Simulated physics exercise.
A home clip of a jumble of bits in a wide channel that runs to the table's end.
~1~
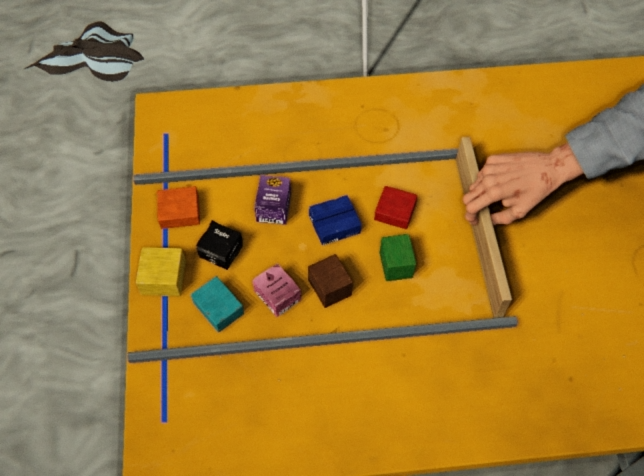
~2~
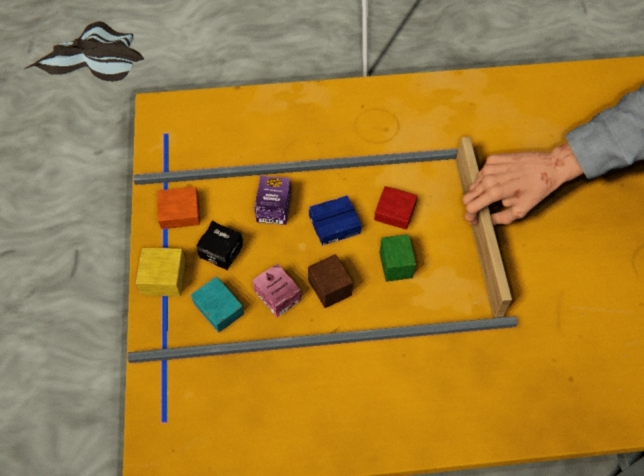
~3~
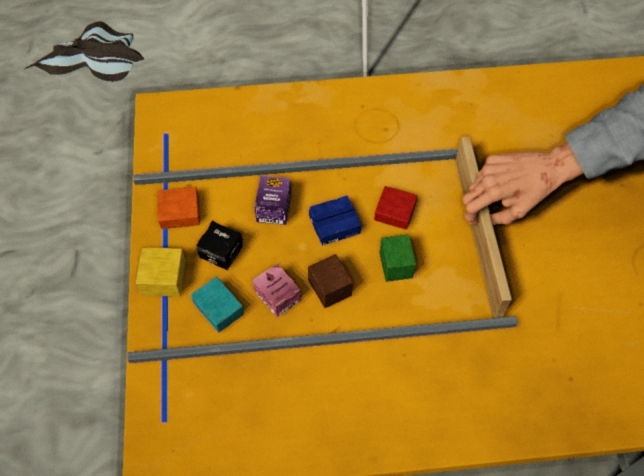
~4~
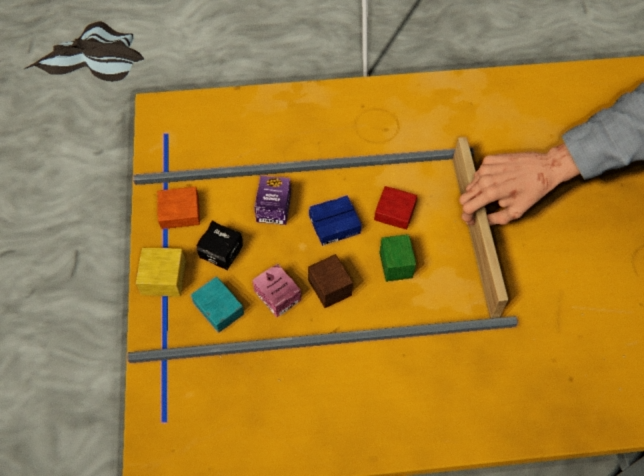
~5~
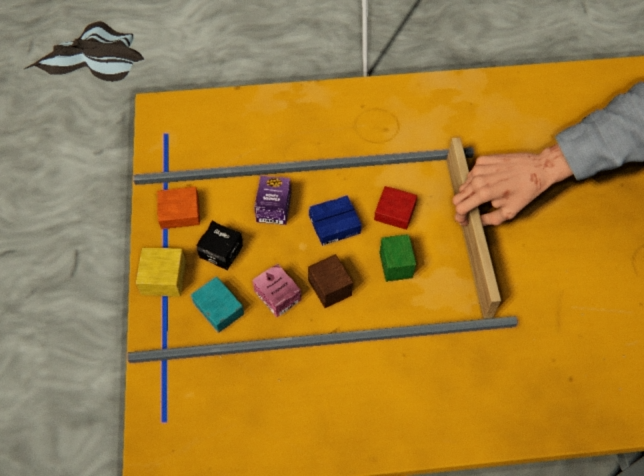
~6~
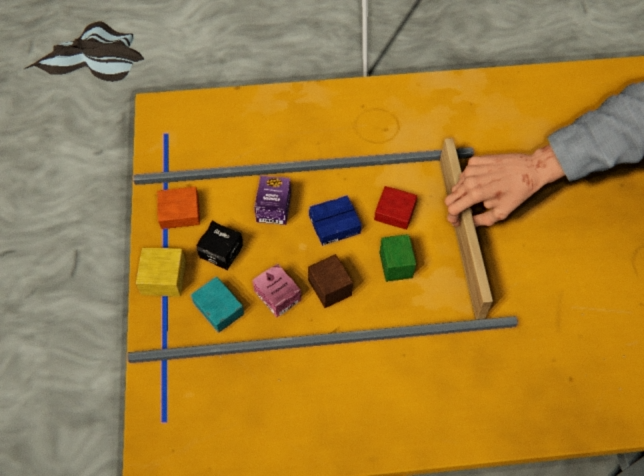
A wooden board, gripped by a hand at the right, stays almost still at first between two grey rails on a yellow table. The hand then slides it a short way left toward the scattered coloured blocks and small boxes, which remain in place, with a gap still separating them from the board.
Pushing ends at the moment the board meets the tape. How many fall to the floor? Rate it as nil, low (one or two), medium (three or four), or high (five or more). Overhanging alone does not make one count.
High, five or more.
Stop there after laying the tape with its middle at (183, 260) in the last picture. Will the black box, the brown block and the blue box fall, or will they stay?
The black box is no longer there; as for the brown block, it is still there; and the blue box is no longer there.
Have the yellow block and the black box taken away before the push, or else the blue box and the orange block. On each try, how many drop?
First try: 4 fallen; other try: 4.
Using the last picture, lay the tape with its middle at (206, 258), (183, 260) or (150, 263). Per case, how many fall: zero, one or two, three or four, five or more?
First 3 or 4, next more than four, finally five or more.
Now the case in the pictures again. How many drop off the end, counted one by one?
Count of fallen: 6.
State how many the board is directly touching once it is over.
That would be 4 of them.
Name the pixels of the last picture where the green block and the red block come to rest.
They end up close to (149, 277) and (147, 234).
Soon after, none off yet; yellow block at rest near (162, 272); orange block at rest near (179, 208); turquoise block at rest near (218, 305).
By the end, the number that fall off is five or more; fallen, blue box, pink box, black box, turquoise block, orange block and yellow block.
